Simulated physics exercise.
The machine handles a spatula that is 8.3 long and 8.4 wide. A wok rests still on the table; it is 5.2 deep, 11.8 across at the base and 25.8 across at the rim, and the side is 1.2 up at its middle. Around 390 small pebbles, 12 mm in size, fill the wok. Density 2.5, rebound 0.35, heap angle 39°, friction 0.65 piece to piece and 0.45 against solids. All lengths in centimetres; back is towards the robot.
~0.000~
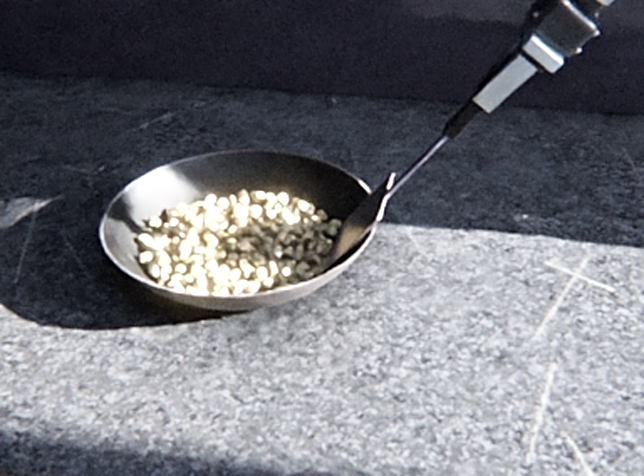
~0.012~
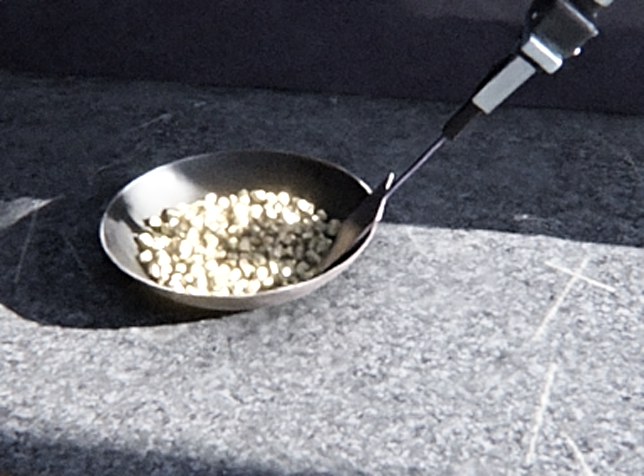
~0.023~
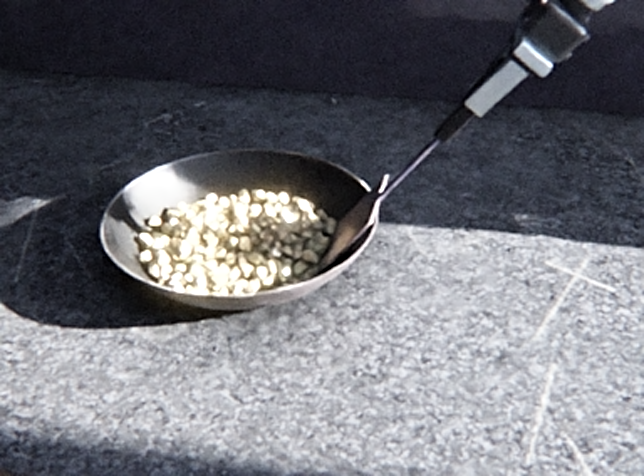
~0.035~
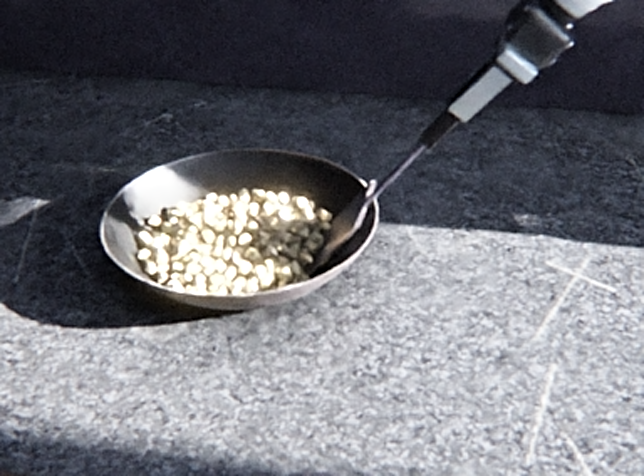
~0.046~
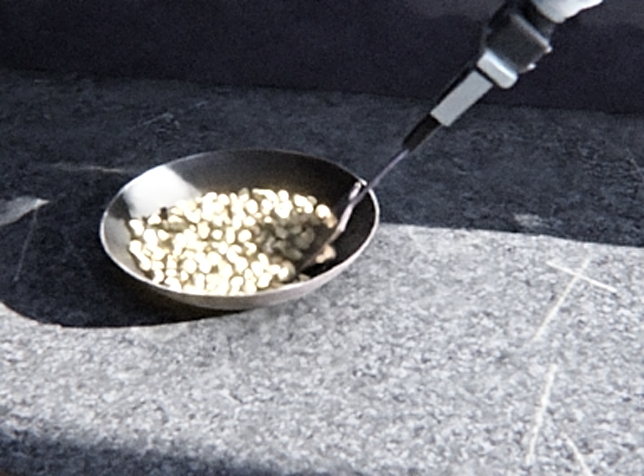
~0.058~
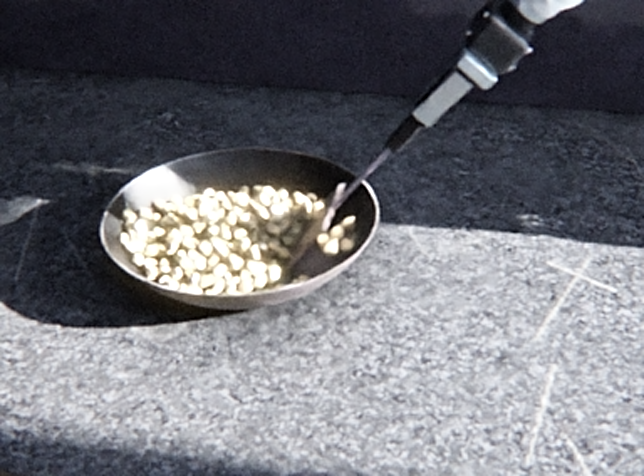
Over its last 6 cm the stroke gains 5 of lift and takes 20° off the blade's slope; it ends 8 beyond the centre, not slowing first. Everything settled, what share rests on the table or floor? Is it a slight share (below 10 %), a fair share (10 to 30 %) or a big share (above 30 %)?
It is a big share.
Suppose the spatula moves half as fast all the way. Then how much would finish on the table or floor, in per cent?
It would be near 20 per cent.
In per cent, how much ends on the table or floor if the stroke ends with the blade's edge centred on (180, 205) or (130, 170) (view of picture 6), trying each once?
20 % and 60 %.
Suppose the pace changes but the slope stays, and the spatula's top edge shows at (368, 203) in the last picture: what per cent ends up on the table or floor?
Roughly 15 per cent.
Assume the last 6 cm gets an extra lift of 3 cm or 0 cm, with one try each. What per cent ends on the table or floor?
50 and 35 %.
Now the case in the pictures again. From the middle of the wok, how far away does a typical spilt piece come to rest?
Distance, approx.: 30 cm.
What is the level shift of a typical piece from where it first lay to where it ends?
Some 10 cm.
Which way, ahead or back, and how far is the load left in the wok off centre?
4.0 cm ahead.
After 0.09 s, sloping 52°, highest piece 8 above the table; 389 in the wok, 1 on the blade or in flight.
After 0.11 s, sloping 47°, highest piece 12 above the table; 377 in the wok, 13 on the blade or in flight.
After 0.33 s, sloping 32°, highest piece 23 above the table; 231 in the wok, 79 on the table or floor, 80 on the blade or in flight.
After 1.38 s, sloping 32°, highest piece 5 above the table; 231 in the wok, 159 on the table or floor.
At rest, 231 in the wok, 159 on the table or floor. That is 41 % on the table or floor.
